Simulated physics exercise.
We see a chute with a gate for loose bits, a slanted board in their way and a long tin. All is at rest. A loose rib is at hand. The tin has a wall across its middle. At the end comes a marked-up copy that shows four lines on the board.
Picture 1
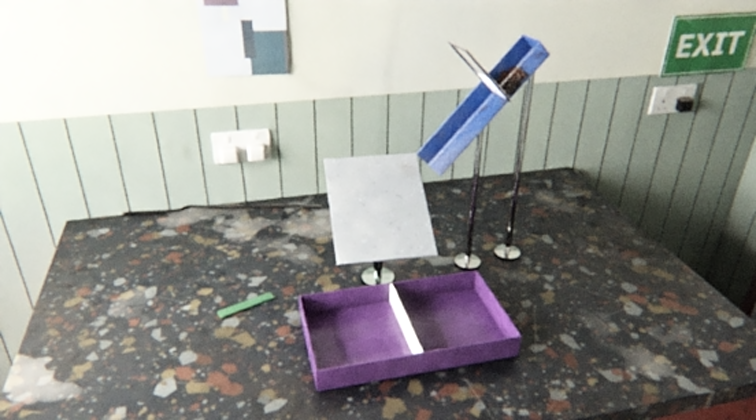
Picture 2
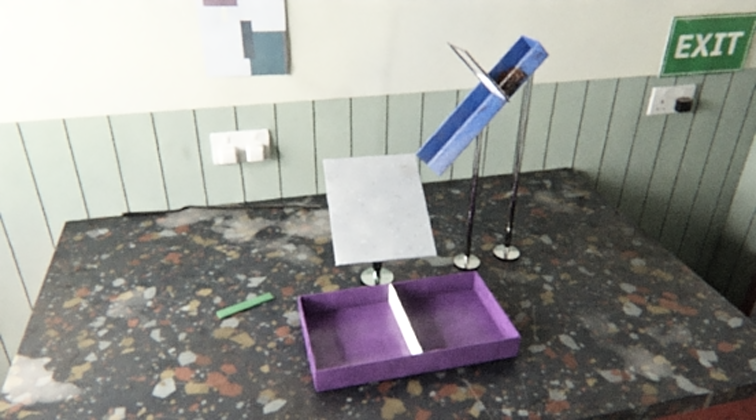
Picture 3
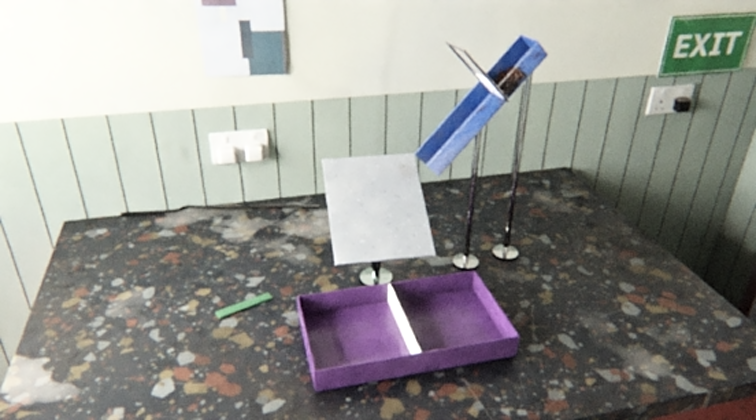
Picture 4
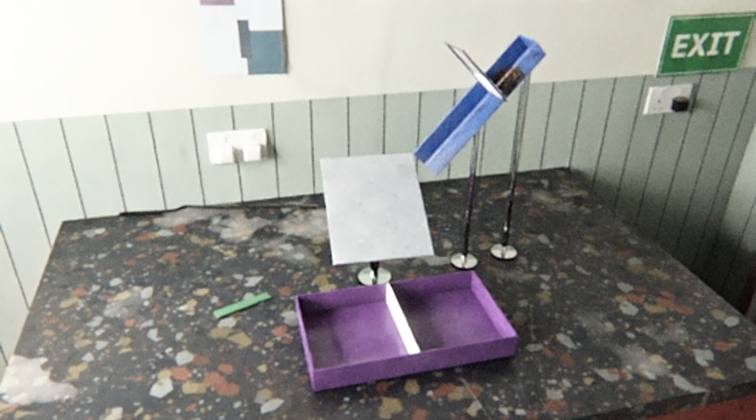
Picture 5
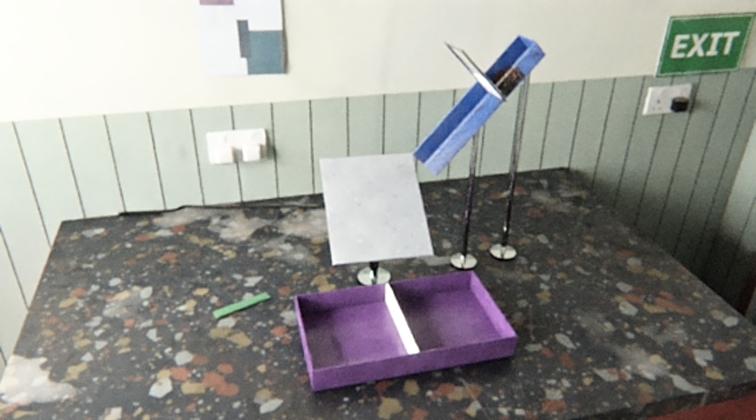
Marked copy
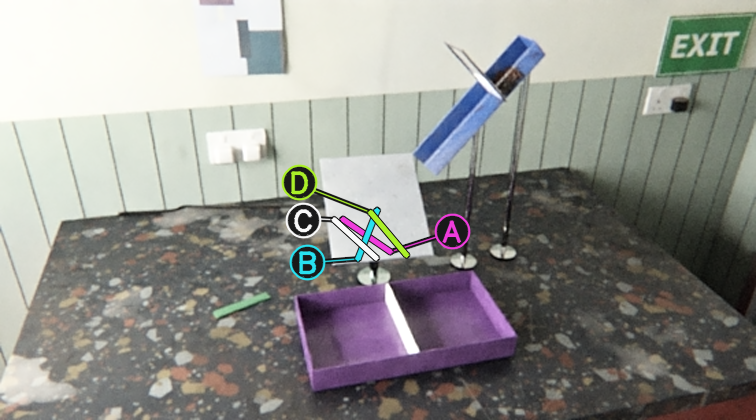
Nothing moves except a very slight drift of the view; a blue chute holding small brown pieces behind a gate slopes down leftward on stands, near a tilted pale board, a divided purple tray and a green strip.
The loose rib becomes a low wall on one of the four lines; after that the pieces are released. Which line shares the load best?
It is C.
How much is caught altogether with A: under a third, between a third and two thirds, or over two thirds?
It is over two thirds.
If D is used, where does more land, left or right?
More lands on the right.
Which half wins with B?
Left.
On the marked copy, line A from (342, 219) to (390, 251); line B from (377, 210) to (357, 258); line C from (334, 219) to (376, 258); line D from (370, 212) to (406, 255).
If A is chosen, of what is caught, close to a quarter in the left half, the bulk in the right.
If B is chosen, of what is caught, all but a few in the left half, a small share in the right.
If C is chosen, of what is caught, close to half in the left half, close to half in the right.
If D is chosen, of what is caught, a small share in the left half, the bulk in the right.
